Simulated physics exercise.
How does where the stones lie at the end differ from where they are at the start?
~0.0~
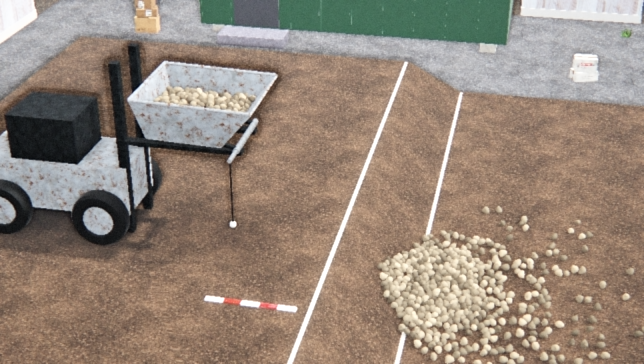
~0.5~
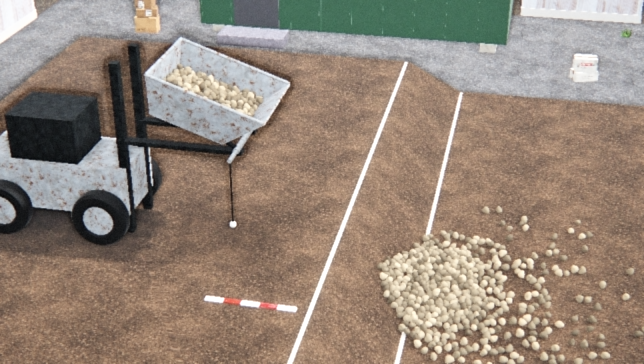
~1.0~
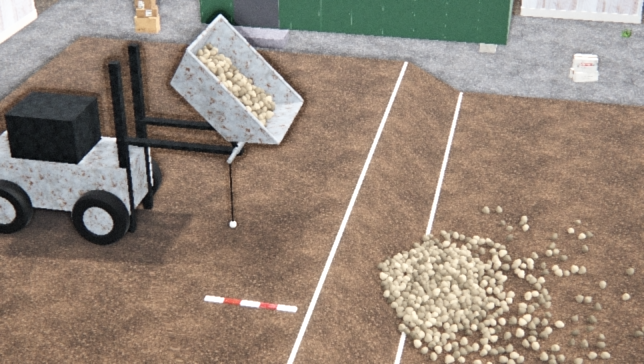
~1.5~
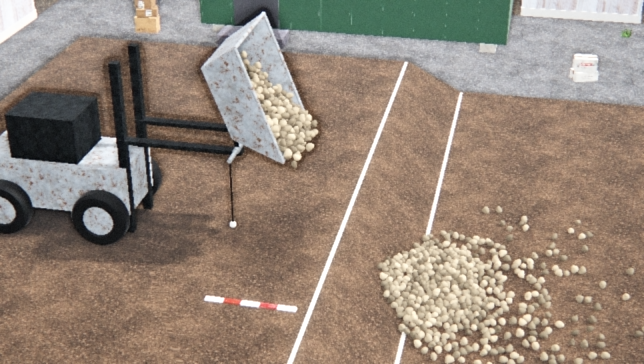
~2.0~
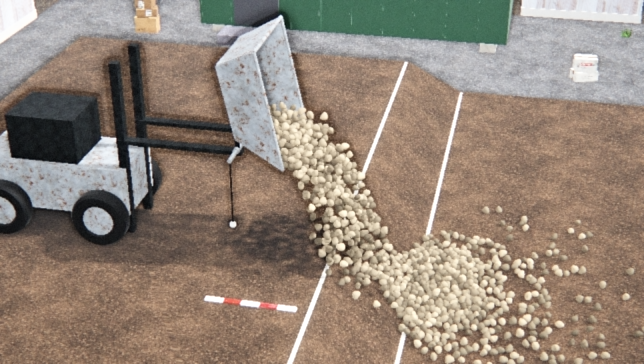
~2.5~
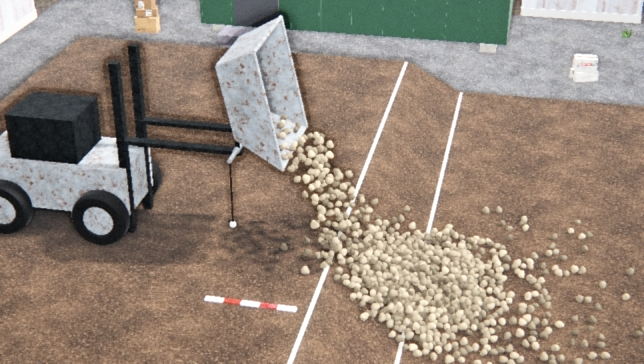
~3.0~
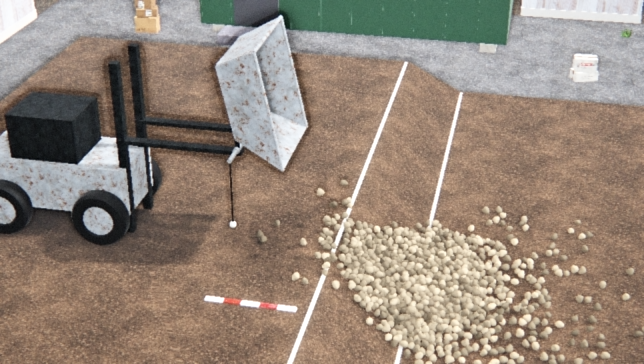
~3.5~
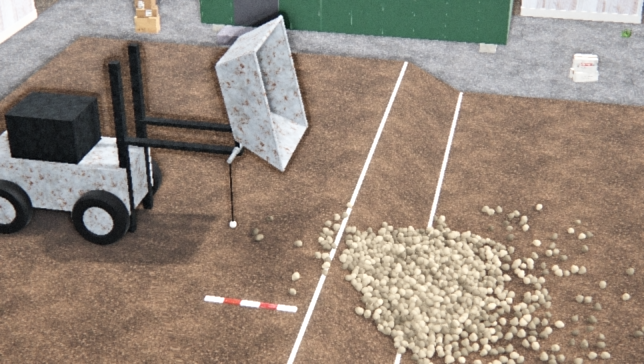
At the start some stones are up in the skip and the rest lie in a pile to the right. By the end they are all on the ground, so the stones as a whole sit lower and further right, mostly in one larger pile.
